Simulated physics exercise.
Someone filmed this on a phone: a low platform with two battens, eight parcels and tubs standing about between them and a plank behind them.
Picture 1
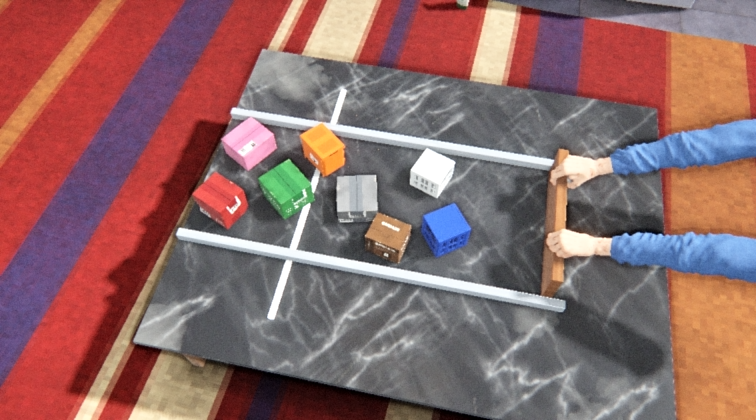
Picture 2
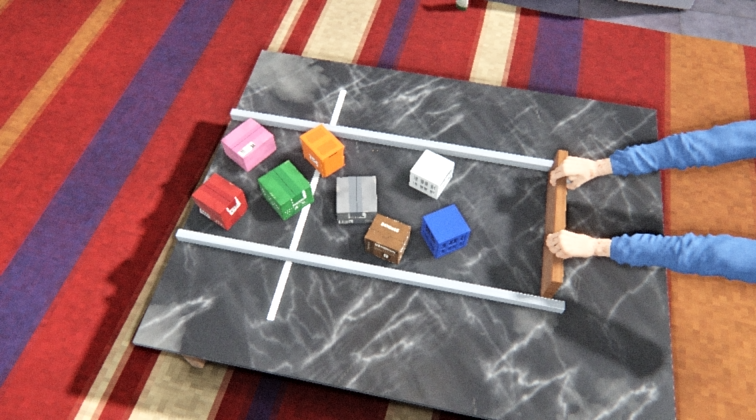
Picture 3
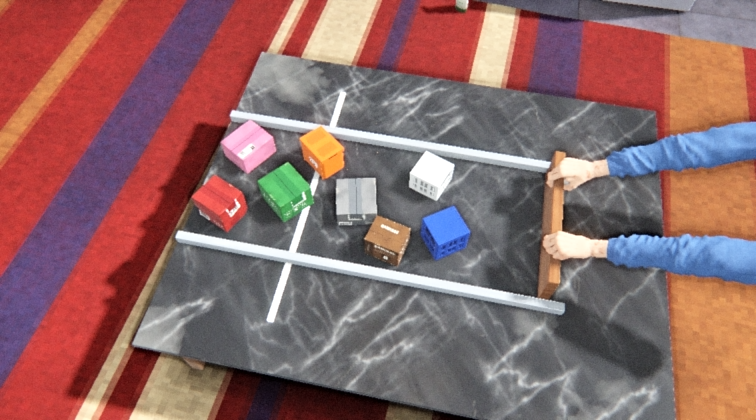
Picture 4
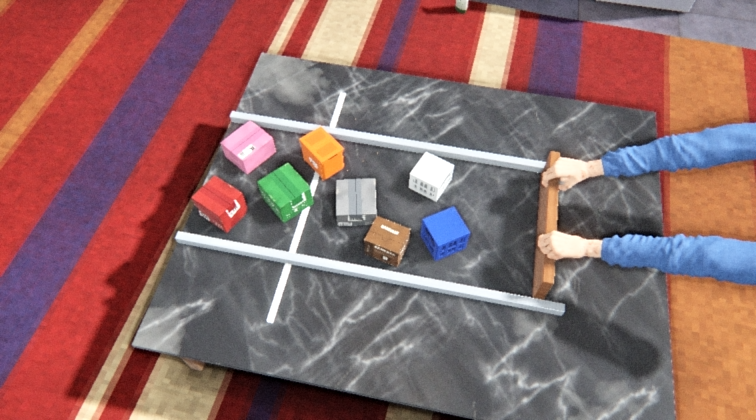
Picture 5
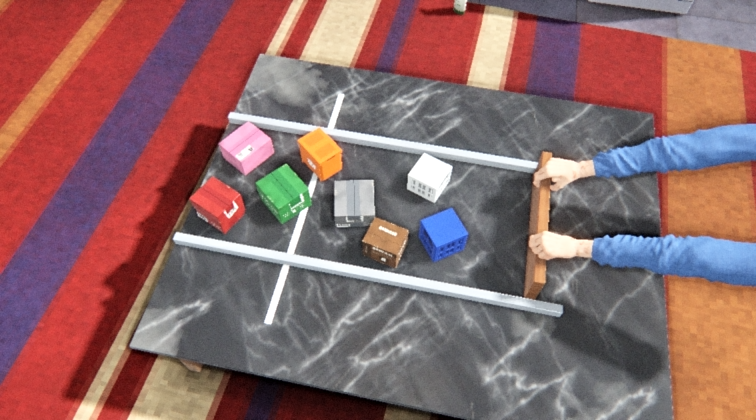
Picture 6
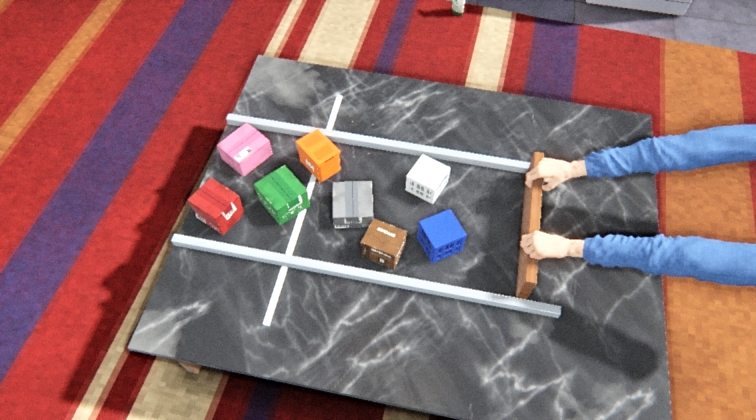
On a dark marble-patterned platform, two hands slide a wooden plank slightly left behind eight still parcels.
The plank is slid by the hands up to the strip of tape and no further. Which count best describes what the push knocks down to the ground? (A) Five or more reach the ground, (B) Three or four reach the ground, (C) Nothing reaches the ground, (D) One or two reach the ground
C.
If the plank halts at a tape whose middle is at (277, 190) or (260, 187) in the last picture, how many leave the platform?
It comes to 2, then 2.
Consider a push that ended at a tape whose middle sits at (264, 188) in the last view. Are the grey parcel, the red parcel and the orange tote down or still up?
Okay, so the grey parcel is still on top, the red parcel is still on top, and finally the orange tote is still on top.
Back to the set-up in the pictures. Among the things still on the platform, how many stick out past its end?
I'd say 2 of them.
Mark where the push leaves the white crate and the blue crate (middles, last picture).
Final spots - white crate (300, 162), blue crate (286, 196).
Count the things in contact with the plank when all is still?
The count in contact is 3.
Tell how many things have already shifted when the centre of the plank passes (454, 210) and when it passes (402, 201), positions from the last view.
1, then 4.
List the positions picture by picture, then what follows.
In the first frame, red parcel (221, 201); pink parcel (249, 144); green parcel (287, 190); plank (555, 222); tape (312, 190).
In the second frame, pink parcel (249, 145); brown box (388, 239).
In the third frame, green parcel (286, 192); white crate (431, 176).
In the fourth frame, red parcel (221, 204); plank (547, 223).
In the fifth frame, pink parcel (247, 148); grey parcel (355, 203).
In the sixth frame, red parcel (217, 207); pink parcel (245, 150); green parcel (282, 195); plank (531, 224); tape (308, 196).
Soon after, none off yet; red parcel at rest near (217, 207); pink parcel at rest near (245, 150); green parcel at rest near (282, 195).
After that, none off yet; red parcel at rest near (215, 208); pink parcel at rest near (245, 150); green parcel displaced about its own width near (247, 190).
In the end, the number that fall off is zero.
